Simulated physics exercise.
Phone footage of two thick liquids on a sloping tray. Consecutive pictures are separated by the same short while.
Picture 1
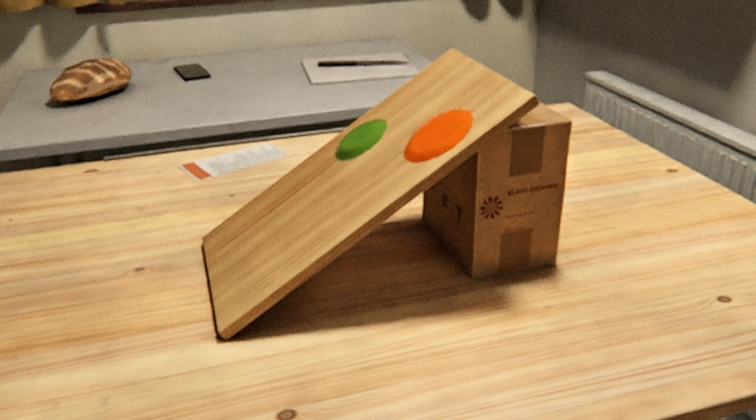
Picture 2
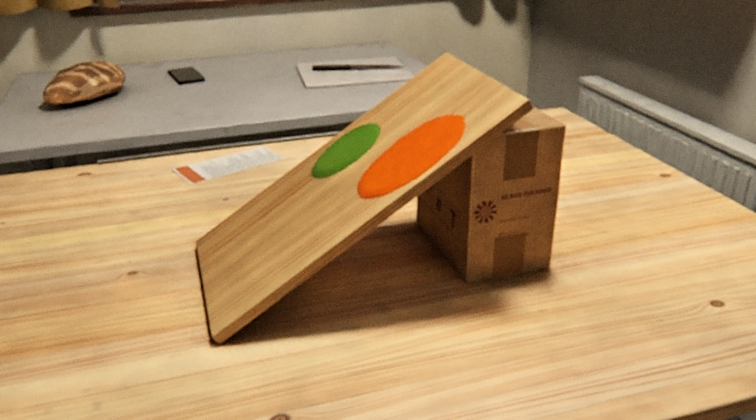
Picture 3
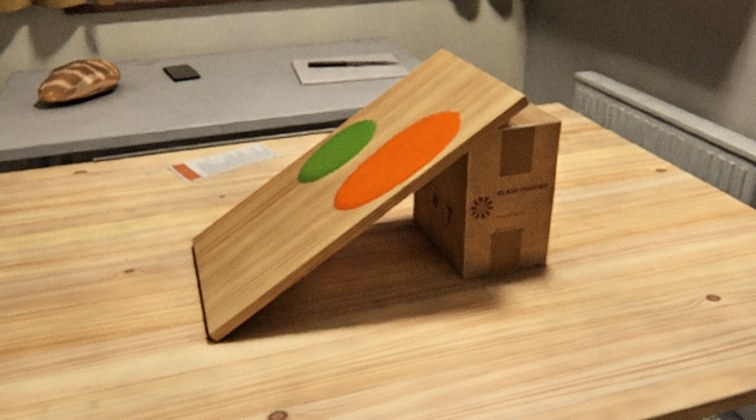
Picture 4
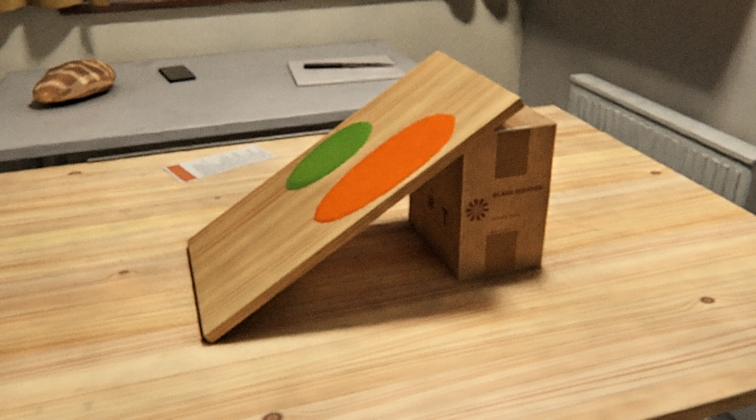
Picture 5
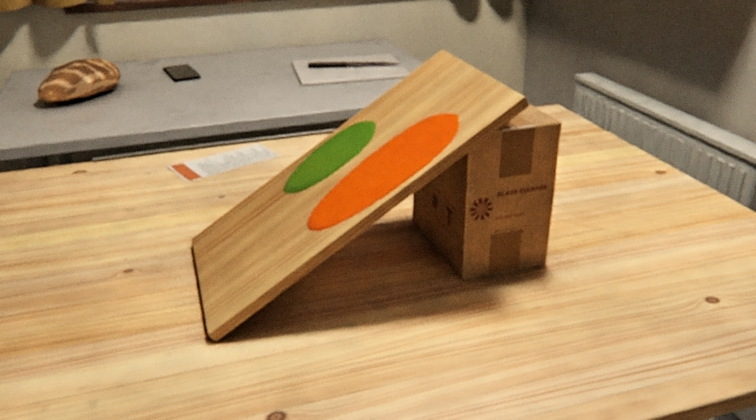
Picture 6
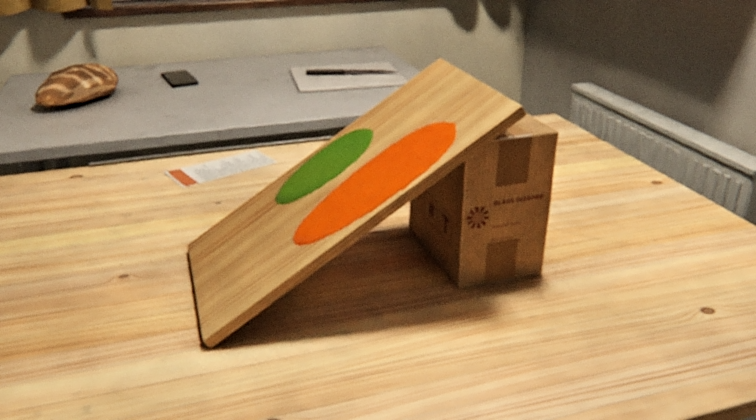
Orange and green sauces spreading down a sloping wooden board propped on a cardboard box, the orange stretching longer and moving ahead.
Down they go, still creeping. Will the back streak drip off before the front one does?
The winner is going to be the one that isn't at the rear.
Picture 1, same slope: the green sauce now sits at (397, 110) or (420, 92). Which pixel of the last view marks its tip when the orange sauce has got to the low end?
The first start puts it around (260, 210), while the second puts it around (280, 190).
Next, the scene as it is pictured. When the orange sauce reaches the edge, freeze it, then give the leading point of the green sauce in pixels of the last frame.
Its tip should be around (229, 235) in the last picture.
A moment on, the orange sauce is three quarters of the way down; the green sauce is three quarters of the way down.
Further on, the orange sauce is close to the edge; the green sauce is three quarters of the way down.
When it is over, the orange sauce is at the low edge; the green sauce is close to the edge.
